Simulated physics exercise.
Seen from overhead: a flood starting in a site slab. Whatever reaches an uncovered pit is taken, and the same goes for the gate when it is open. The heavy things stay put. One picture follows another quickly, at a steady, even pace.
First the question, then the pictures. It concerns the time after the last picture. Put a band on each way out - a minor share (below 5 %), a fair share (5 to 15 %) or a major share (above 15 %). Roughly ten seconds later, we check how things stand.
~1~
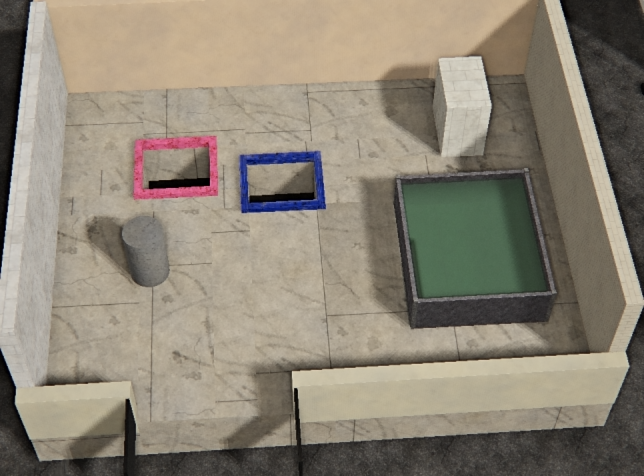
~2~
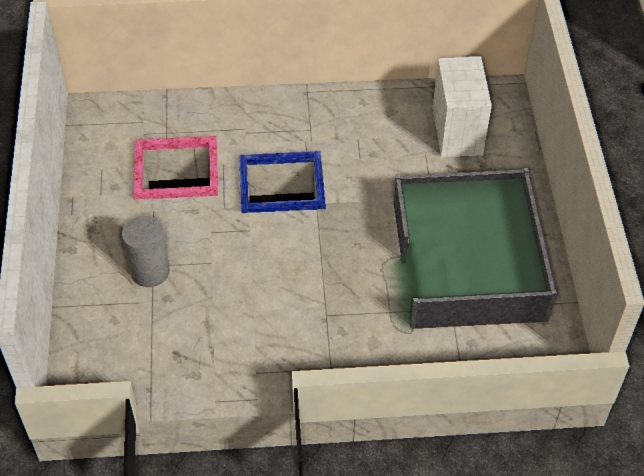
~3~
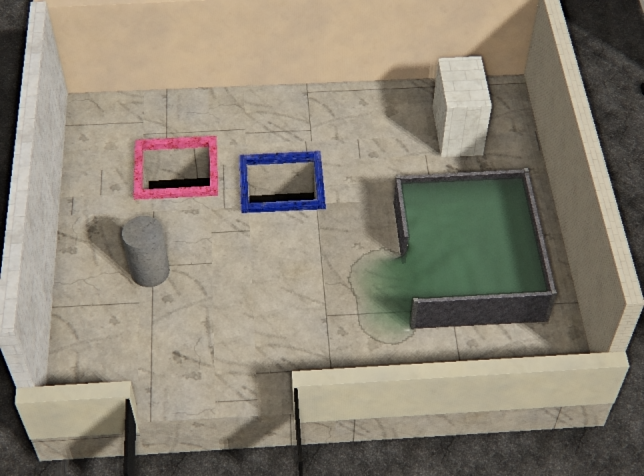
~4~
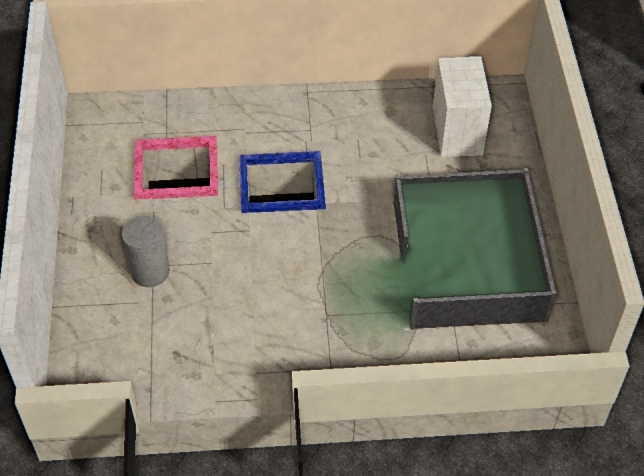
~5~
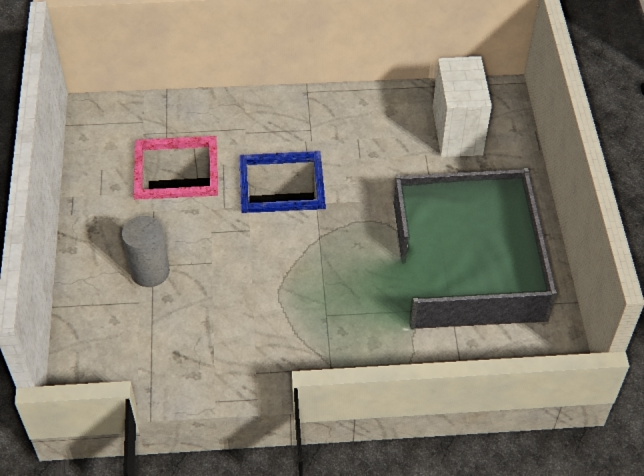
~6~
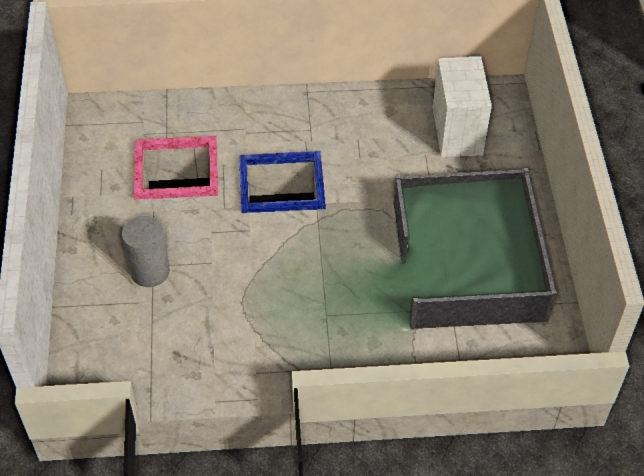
As I see it, the gate will receive a cut exceeding fifteen per cent, the pink pit will receive a cut falling short of five per cent, the blue pit will receive a cut falling short of five per cent.
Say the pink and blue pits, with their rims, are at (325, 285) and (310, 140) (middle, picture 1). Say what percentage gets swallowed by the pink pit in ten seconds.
Roughly 25 per cent ends up in the pink pit.
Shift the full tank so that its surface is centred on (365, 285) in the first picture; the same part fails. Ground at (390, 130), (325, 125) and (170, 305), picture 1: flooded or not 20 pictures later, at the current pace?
Going through the three spots, I'd say high and dry, high and dry, swamped.
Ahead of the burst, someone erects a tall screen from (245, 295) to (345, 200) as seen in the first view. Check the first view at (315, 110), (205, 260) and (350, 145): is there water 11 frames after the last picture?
In the order you listed them: Unsoaked, unsoaked, unsoaked.
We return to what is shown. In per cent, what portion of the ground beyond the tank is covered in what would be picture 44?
My estimate is close to 60 per cent.
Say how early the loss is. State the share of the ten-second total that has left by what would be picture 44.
My reading is near 55 per cent.
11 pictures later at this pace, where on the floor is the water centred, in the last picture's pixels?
Near pixel (379, 284).
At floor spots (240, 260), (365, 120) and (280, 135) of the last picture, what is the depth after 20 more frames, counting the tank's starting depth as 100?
Around 6, 0 and 0 %.
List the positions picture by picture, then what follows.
In the first frame, still water in the water tank at (473, 236).
In the second frame, water pours out at (411, 287) and has run to (397, 262).
In the third frame, water pours out at (411, 288) and has run to (362, 263).
In the fourth frame, the front is at (325, 285), out from the gap at (411, 288).
In the fifth frame, the front is at (285, 290), out from the gap at (411, 288).
In the sixth frame, water pours out at (411, 287) and has run to (251, 312).
A moment on, water covers 30 % of the floor; the gate 0 %, the pink pit 0 %, the blue pit 0 %.
Next, water covers 40 % of the floor; the gate 3 %, the pink pit 0 %, the blue pit 0 %.
Then, water covers 50 % of the floor; the gate 8 %, the pink pit 0 %, the blue pit 0 %.
Later, water covers 60 % of the floor; the gate 16 %, the pink pit 0 %, the blue pit 0 %.
In the end, water covers 80 % of the floor; the gate 29 %, the pink pit 0 %, the blue pit 0 %.
